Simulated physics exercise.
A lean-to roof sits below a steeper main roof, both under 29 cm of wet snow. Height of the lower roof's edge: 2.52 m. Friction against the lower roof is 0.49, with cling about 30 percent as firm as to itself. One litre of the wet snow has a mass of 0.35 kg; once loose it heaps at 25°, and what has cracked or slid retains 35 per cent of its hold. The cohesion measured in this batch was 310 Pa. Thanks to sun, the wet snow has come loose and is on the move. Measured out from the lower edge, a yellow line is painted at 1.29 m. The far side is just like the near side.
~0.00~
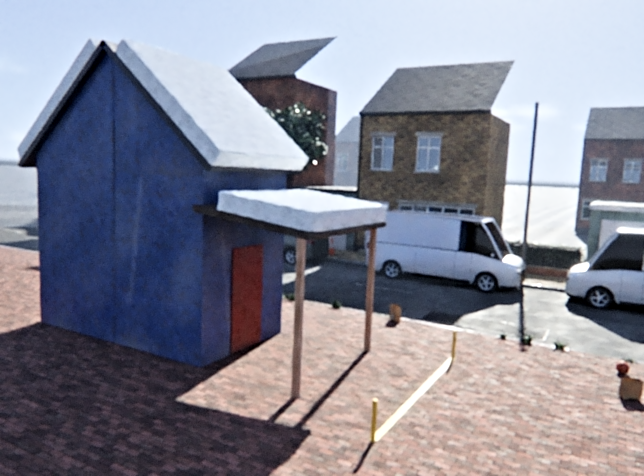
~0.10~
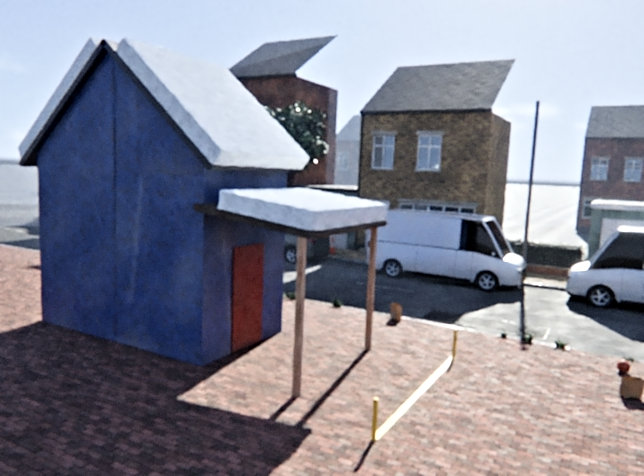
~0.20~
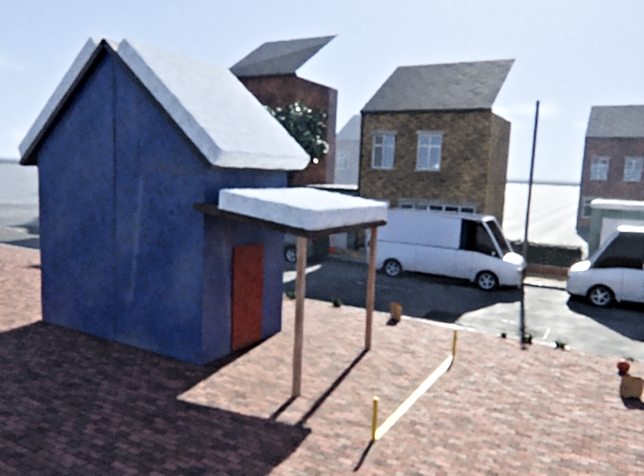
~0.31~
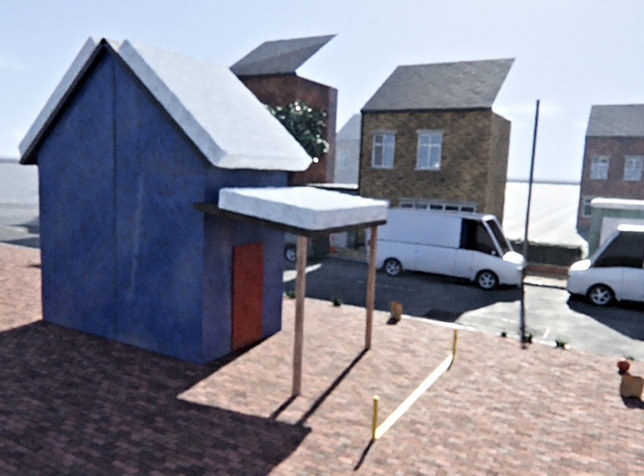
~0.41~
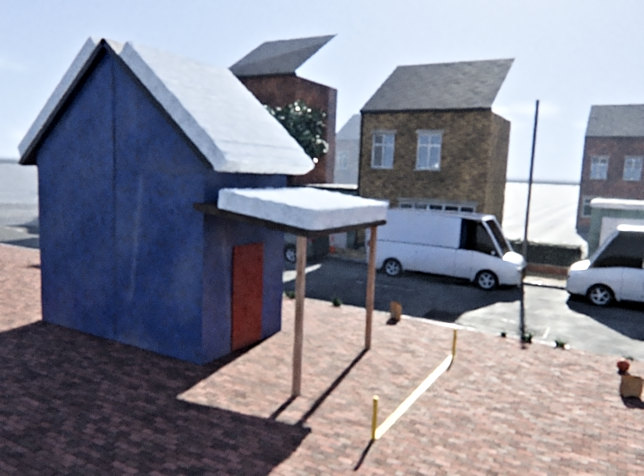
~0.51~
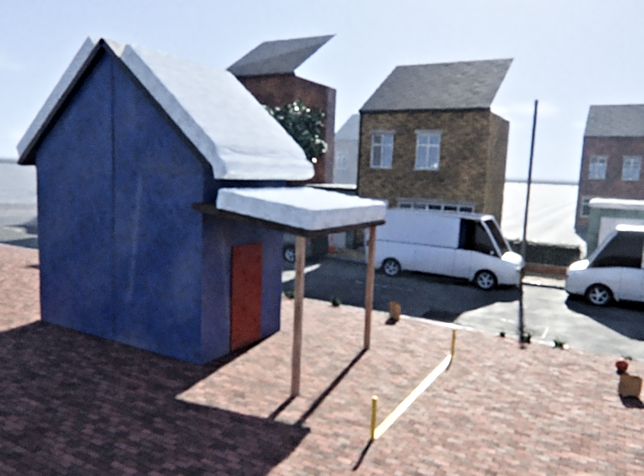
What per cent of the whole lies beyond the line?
Roughly 0 %.
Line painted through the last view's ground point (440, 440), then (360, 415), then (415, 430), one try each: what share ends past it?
Roughly 0 %, then 4 %, then 0 %.
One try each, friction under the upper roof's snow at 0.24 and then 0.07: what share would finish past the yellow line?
It would be 18 % the first time and 25 % the second.
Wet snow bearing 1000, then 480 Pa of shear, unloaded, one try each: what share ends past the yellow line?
0 %, then 0 %.
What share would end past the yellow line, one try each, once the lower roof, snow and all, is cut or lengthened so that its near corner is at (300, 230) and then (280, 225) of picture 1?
Respectively 3 % and 8 %.
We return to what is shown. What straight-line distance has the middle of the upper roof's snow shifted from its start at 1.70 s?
Roughly 1.8 m.
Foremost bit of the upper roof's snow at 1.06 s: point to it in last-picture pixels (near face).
Position: Approx. (246, 185).
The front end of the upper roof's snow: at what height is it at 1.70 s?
Measured height: Approx. 3.0 m.
By 1.06 s, none is below the lower edge and 0 % is past the line.
By 1.70 s, none is below the lower edge and 0 % is past the line.
By 2.35 s, none is below the lower edge and 0 % is past the line.
By 3.00 s, 12 % is below the lower edge and 0 % is past the line.
By 5.40 s, at the end, 16 % is below the lower edge and 0 % is past the line.
